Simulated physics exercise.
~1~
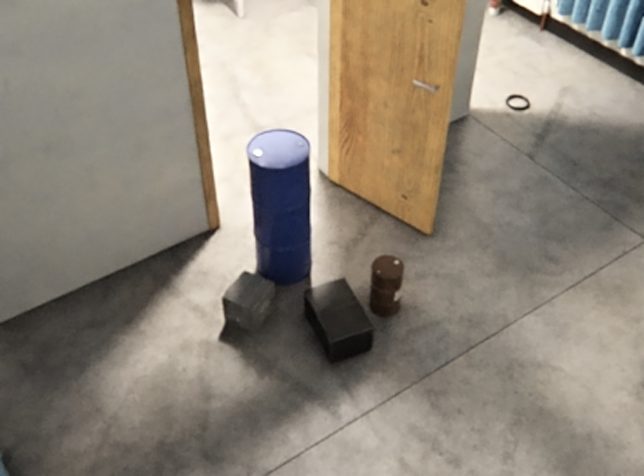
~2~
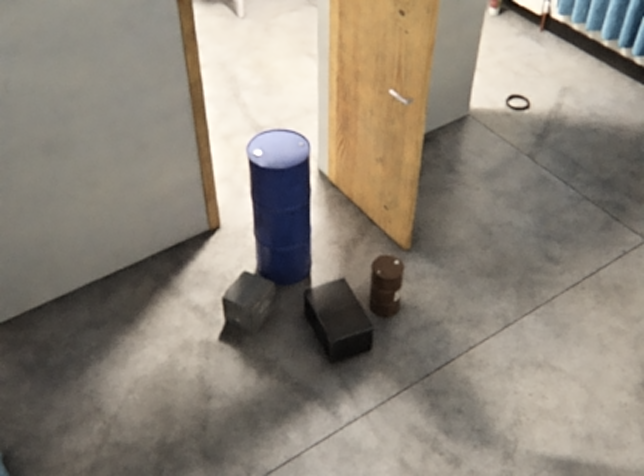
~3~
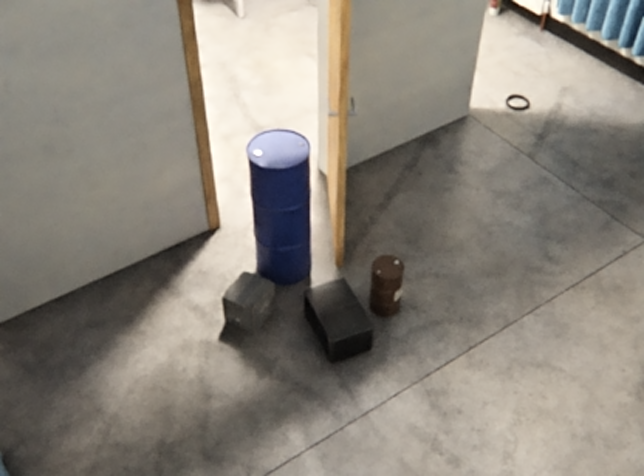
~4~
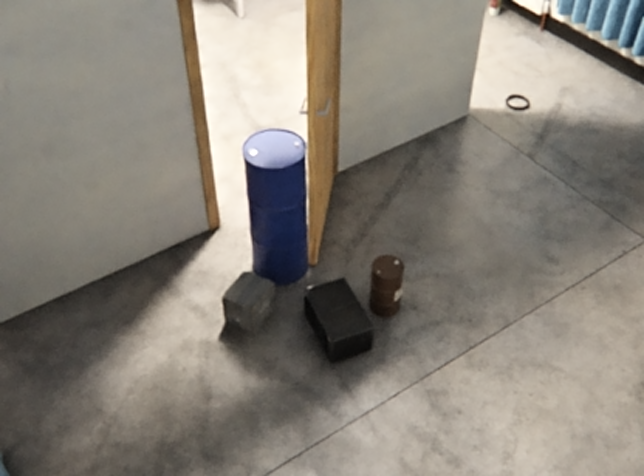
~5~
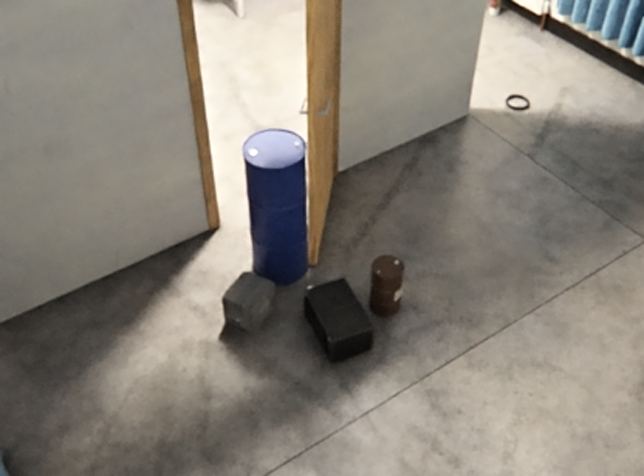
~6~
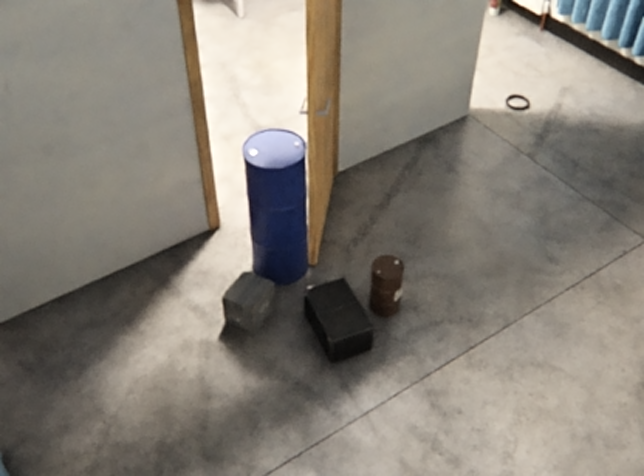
A room with a grey concrete floor is seen from above, with a wooden door standing open in the doorway between pale walls. A tall blue barrel stands at the opening, with a grey box at its foot, a black box to the right of that, and a small brown canister further right. The door swings leftward, narrowing the gap as its broad face turns edge-on. It reaches the blue barrel, which shifts very slightly, and goes no further. The door ends still partly open, resting by the barrel, while the other objects remain in place.
